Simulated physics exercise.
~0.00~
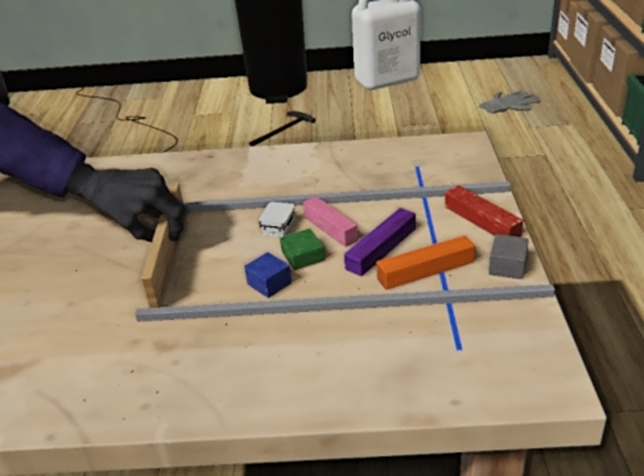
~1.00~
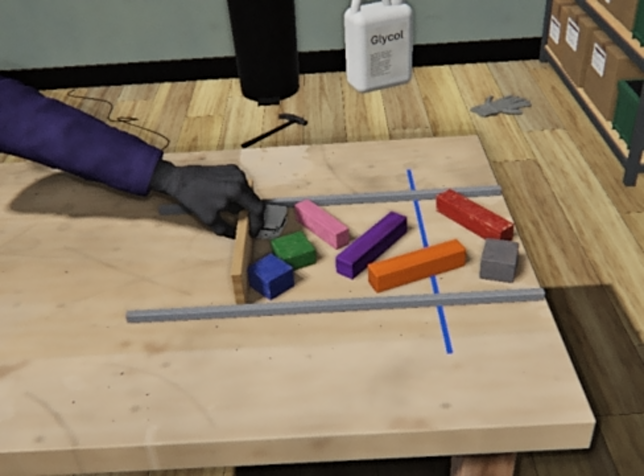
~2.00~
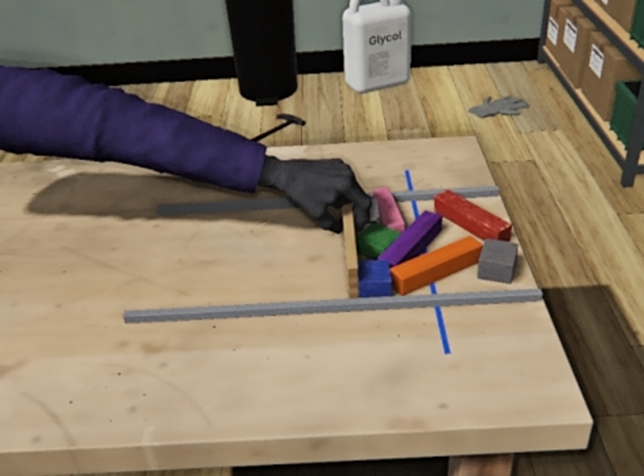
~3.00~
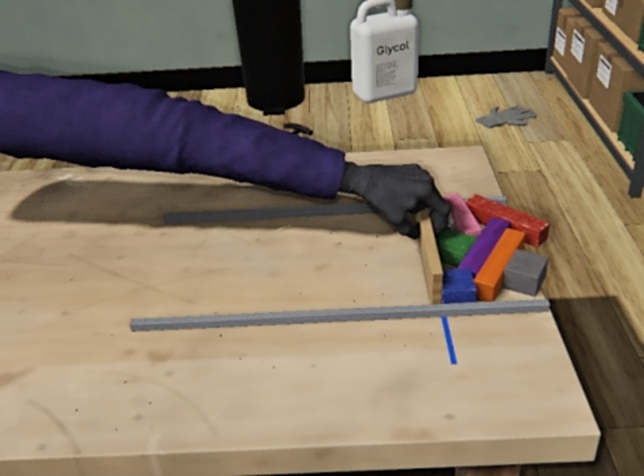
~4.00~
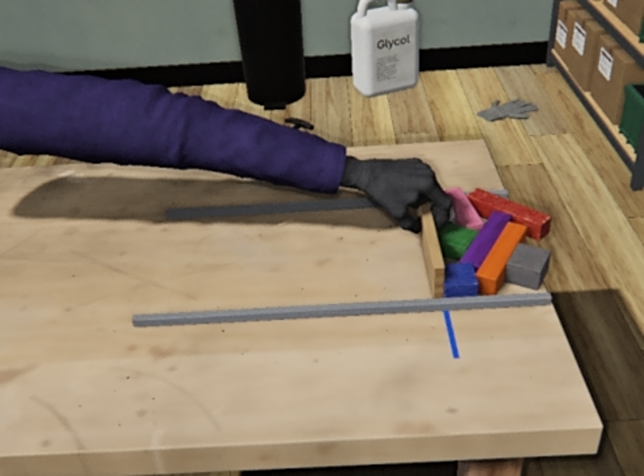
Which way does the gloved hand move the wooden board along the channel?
The hand slides the board to the right, toward the end of the table.
